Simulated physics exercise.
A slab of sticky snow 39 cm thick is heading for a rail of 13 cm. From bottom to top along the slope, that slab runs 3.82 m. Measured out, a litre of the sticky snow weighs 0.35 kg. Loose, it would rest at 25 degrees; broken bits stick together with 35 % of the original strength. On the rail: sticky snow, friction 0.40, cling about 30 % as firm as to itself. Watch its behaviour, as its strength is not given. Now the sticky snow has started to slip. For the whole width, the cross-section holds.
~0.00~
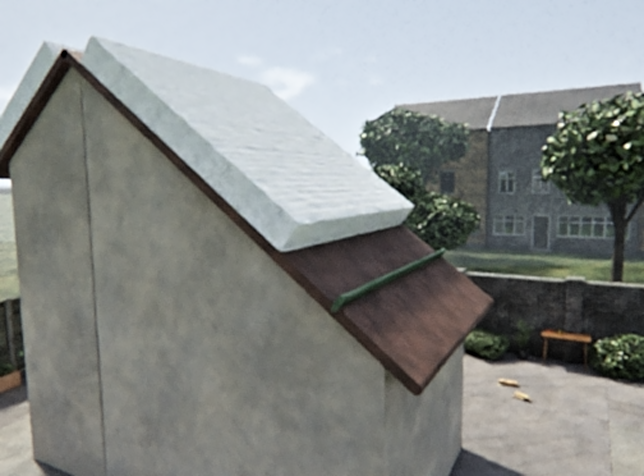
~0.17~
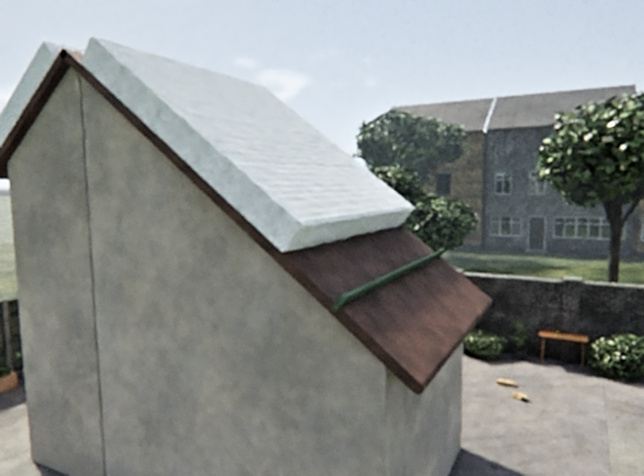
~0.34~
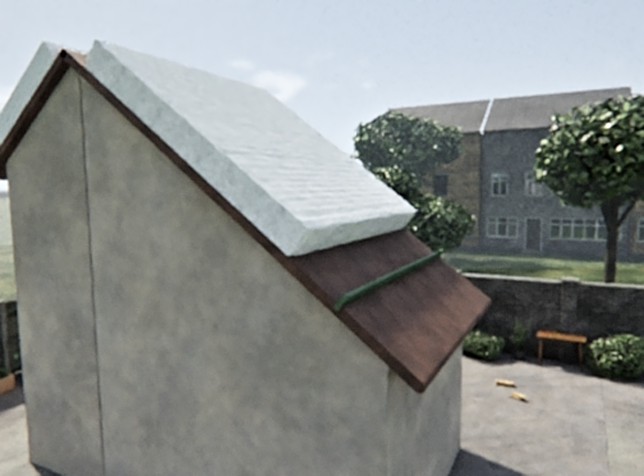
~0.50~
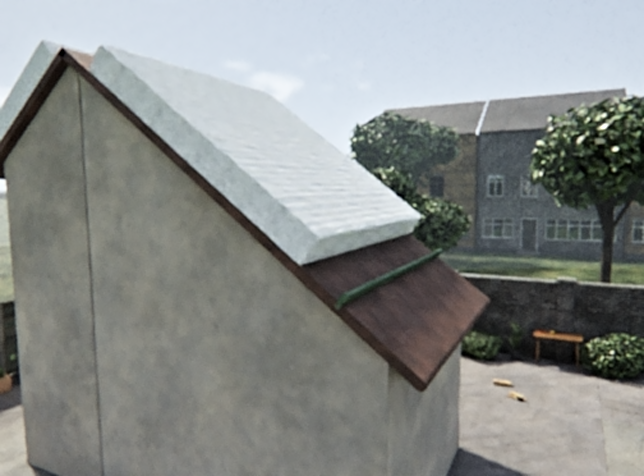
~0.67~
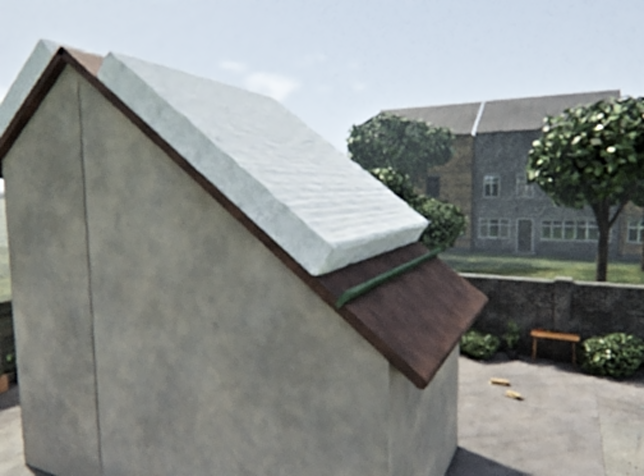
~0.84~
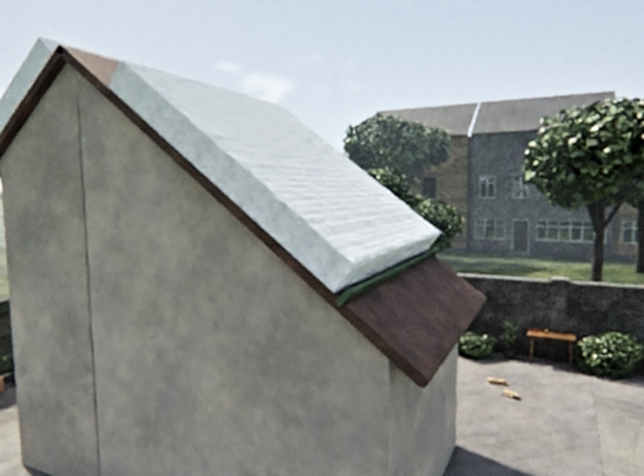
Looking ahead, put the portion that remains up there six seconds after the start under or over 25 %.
It should be greater than 25 %.
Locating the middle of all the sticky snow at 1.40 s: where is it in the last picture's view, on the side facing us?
Look around (281, 219) on the near face.
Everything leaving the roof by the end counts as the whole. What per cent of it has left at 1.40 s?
It comes to around 0 %.
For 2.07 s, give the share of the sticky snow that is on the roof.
Estimate: Near 70 in a hundred.
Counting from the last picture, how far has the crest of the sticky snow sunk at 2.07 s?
I'd put it at near 1.3 m.
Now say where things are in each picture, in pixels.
Leading edge of the sticky snow at (296, 227), in the first picture.
Leading edge of the sticky snow at (299, 229), its middle shifted 2.4 cm, in the second picture.
Leading edge of the sticky snow at (306, 233), its middle shifted 10 cm, in the third picture.
Leading edge of the sticky snow at (316, 241), its middle shifted 23 cm, in the fourth picture.
Leading edge of the sticky snow at (331, 251), its middle shifted 43 cm, in the fifth picture.
Leading edge of the sticky snow at (352, 268), its middle shifted 68 cm, 1 % of it past the rail, in one piece, in the sixth picture.
After 1.40 s, 100 % of the snow is on the roof.
After 2.07 s, 71 % of the snow is on the roof.
After 2.73 s, 51 % of the snow is on the roof.
After 3.40 s, 42 % of the snow is on the roof.
After 6.00 s, at the end, 40 % of the snow is on the roof.
